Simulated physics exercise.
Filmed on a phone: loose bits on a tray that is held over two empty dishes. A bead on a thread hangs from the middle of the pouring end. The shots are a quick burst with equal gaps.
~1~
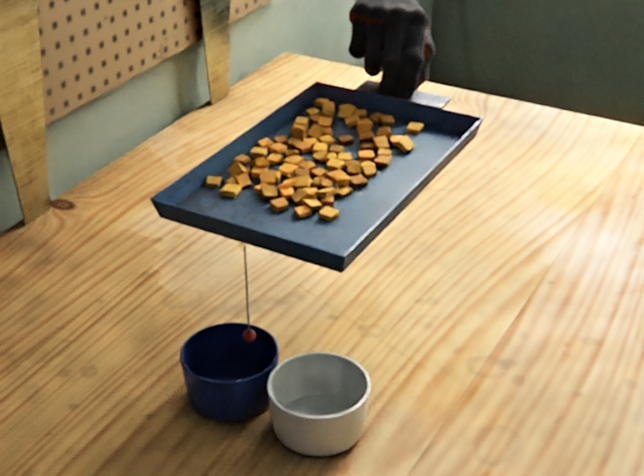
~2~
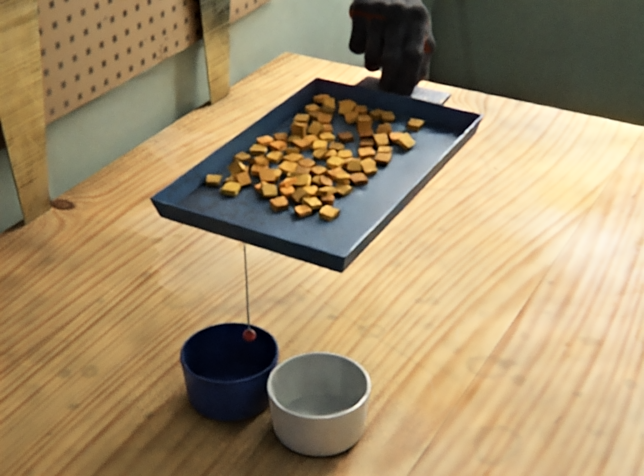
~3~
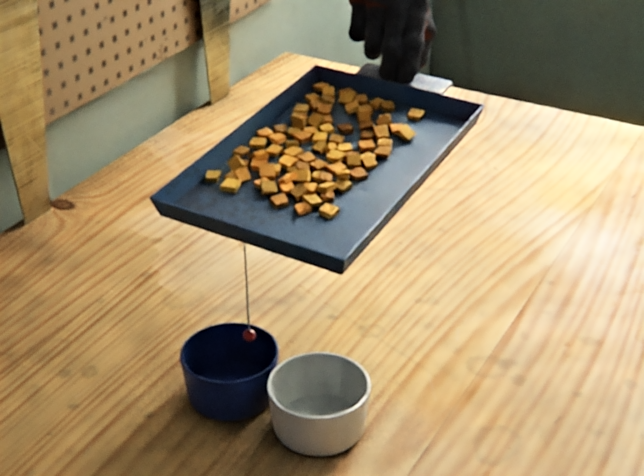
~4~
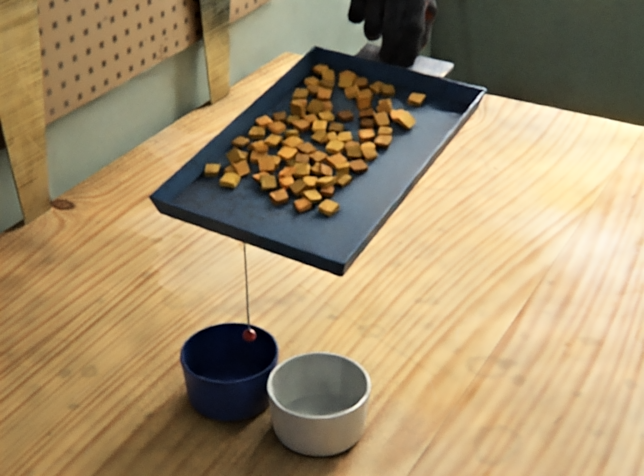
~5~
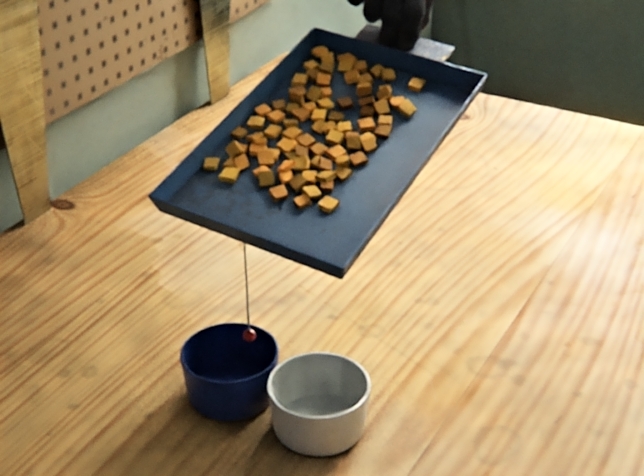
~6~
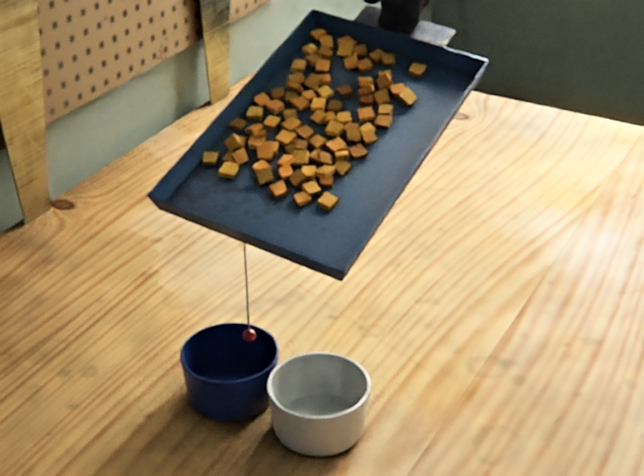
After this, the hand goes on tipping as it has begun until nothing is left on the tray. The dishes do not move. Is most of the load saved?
They take over half between them.
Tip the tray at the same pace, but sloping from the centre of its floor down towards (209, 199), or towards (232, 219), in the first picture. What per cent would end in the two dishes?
Roughly 0 per cent, and 20 per cent.
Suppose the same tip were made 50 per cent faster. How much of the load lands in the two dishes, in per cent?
Near 60 %.
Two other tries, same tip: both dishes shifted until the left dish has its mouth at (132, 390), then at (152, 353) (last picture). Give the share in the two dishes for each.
About 10 and 30 per cent.
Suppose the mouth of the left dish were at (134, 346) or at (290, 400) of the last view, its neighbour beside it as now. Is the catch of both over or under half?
First the smaller part, then most of it.
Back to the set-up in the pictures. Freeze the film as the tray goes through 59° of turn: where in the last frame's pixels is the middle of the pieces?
Roughly at (298, 216).
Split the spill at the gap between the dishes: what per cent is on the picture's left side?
Close to 70 per cent.
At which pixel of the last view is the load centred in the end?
Near (313, 424).
Soon, tray tipped steeply; nearly all on the tray; a stray few in the air.
A while on, tray tipped right over; about half on the tray; about a quarter in the right dish; a stray few in the left dish; a small part outside both; a small part in the air.
Towards the end, tray tipped past a quarter turn; about two thirds in the right dish; a small part in the left dish; about a quarter outside both.
Finally, tray tipped past a quarter turn; about two thirds in the right dish; a small part in the left dish; about a quarter outside both.
